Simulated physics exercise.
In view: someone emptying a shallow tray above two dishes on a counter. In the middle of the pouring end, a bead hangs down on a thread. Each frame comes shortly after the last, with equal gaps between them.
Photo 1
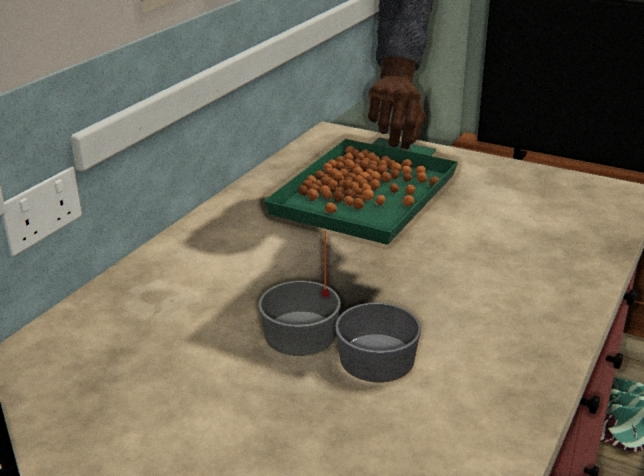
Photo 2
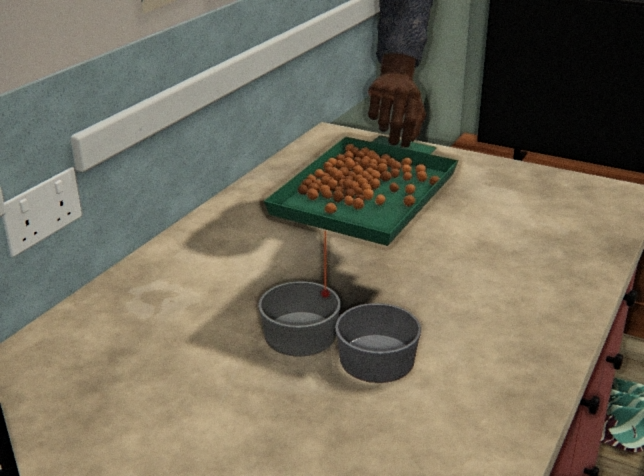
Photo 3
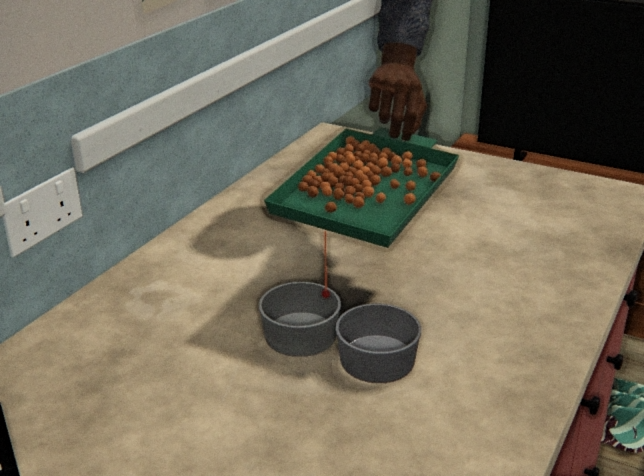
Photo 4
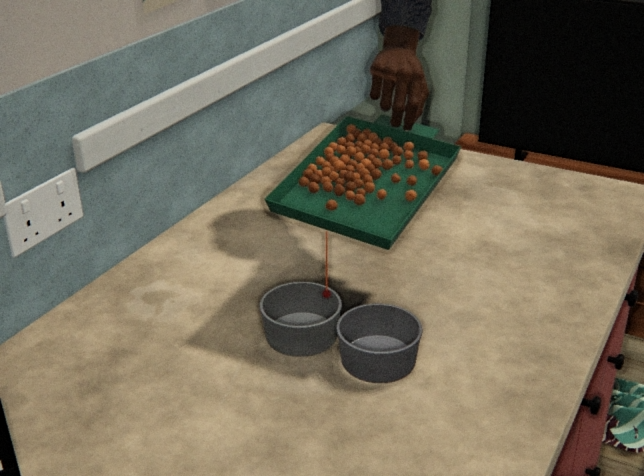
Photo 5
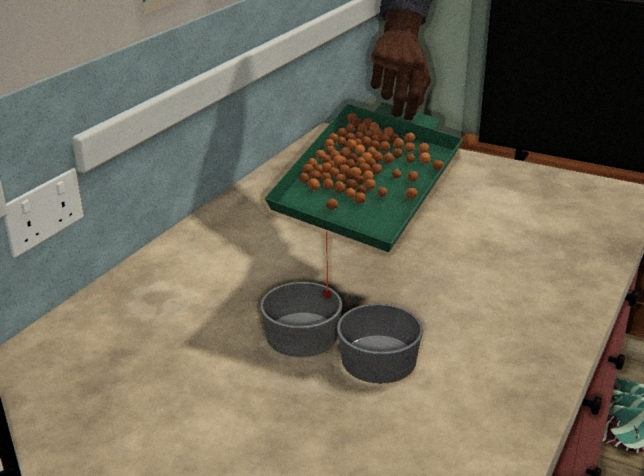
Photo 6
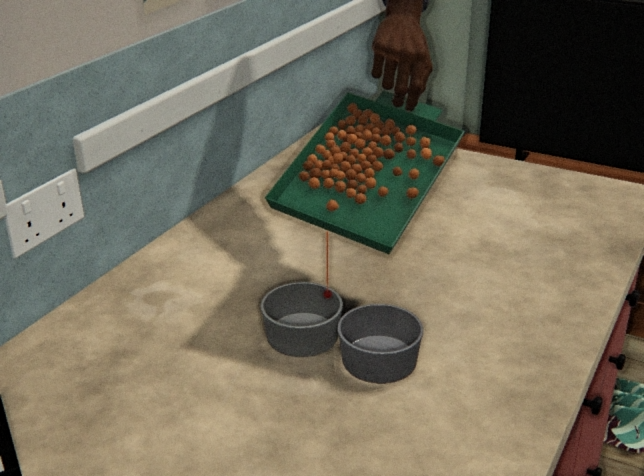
A hand raised the far end of a green tray of small round brown nuts above two grey dishes, and its near edge gradually tilted lower on the right while the nuts barely shifted.
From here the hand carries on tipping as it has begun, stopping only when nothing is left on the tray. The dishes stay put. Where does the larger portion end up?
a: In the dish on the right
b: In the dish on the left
Answer: A.
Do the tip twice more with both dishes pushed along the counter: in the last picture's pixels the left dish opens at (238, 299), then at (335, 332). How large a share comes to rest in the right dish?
Close to 20 in a hundred, then close to 10 in a hundred.
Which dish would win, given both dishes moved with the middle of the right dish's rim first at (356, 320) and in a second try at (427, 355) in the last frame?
The rightmost dish, then the leftmost dish.
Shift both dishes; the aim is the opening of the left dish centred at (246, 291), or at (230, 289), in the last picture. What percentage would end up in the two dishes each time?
You'd get 20 per cent first and 0 per cent second.
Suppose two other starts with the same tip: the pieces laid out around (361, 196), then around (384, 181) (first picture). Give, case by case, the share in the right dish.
Roughly 70 and 80 percent, in that order.
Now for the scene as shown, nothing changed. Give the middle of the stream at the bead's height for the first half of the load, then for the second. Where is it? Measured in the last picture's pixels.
I'd say around (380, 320) at first, then around (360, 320).
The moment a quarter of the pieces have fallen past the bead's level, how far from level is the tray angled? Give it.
Roughly 100 degrees of tilt.
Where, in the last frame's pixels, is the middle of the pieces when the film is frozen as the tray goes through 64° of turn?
I'd mark the middle close to (366, 211).
Just after the last frame, tray tipped steeply; almost all on the tray; just a few in the right dish; about a tenth in the air.
A moment on, tray tipped past a quarter turn; roughly two thirds on the tray; roughly a quarter in the right dish; about a tenth outside both; about a tenth in the air.
Further on, tray tipped past a quarter turn; the larger part in the right dish; roughly a quarter outside both.
When it is over, tray tipped past a quarter turn; the larger part in the right dish; not one in the left dish; roughly a quarter outside both.
